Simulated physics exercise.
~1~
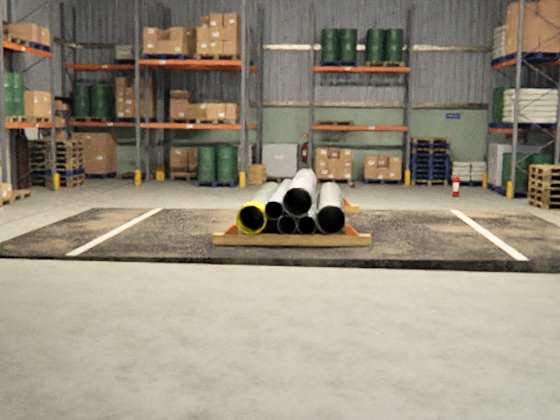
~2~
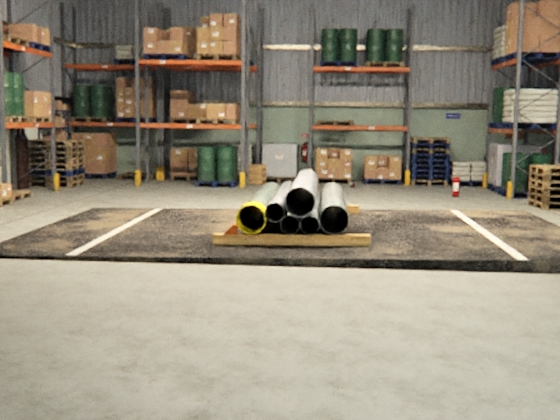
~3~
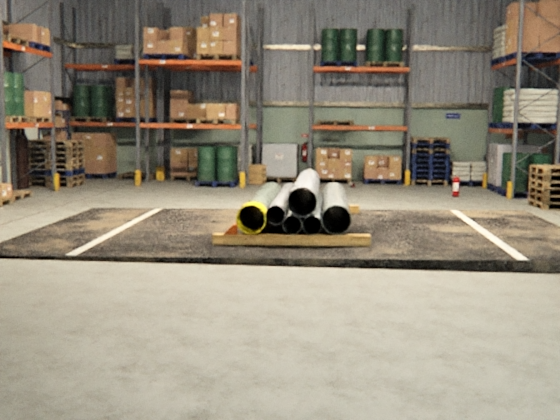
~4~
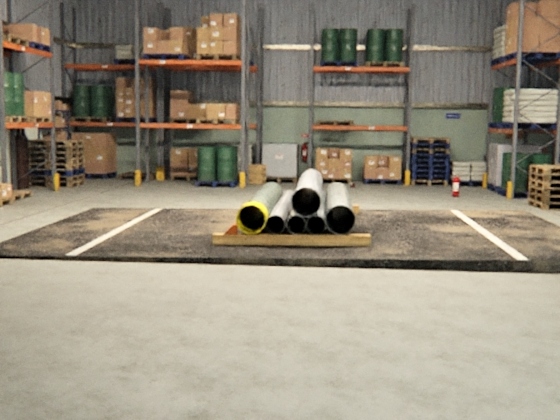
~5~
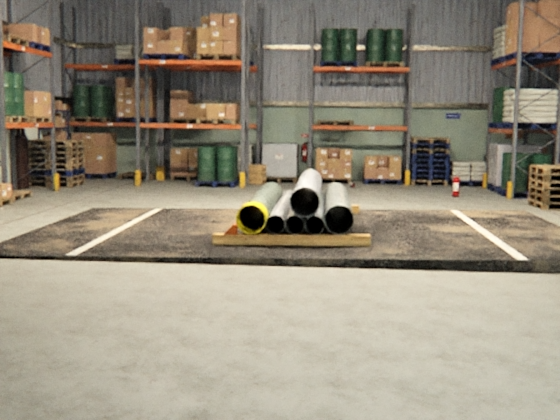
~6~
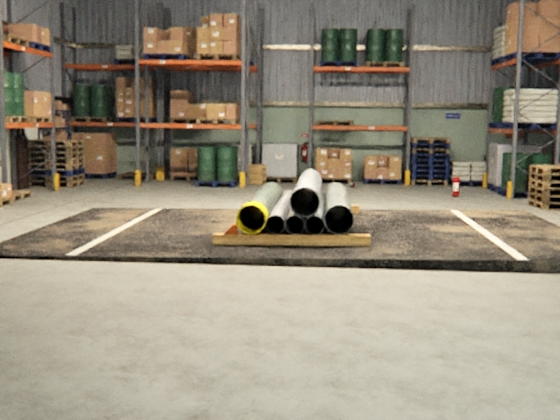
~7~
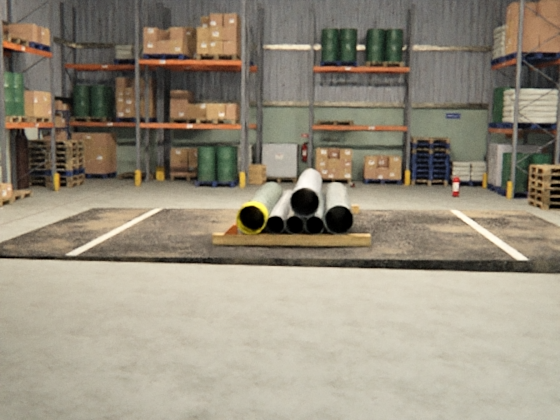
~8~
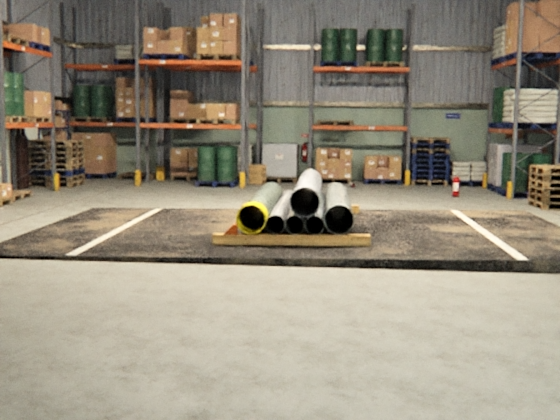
We see a small stack of pipes, end on, resting on wooden timbers in a warehouse with loaded shelves behind. The uppermost pipe shifts slightly to the right and settles, while the yellow-rimmed pipe at the left stays up on the timbers between the white lines.
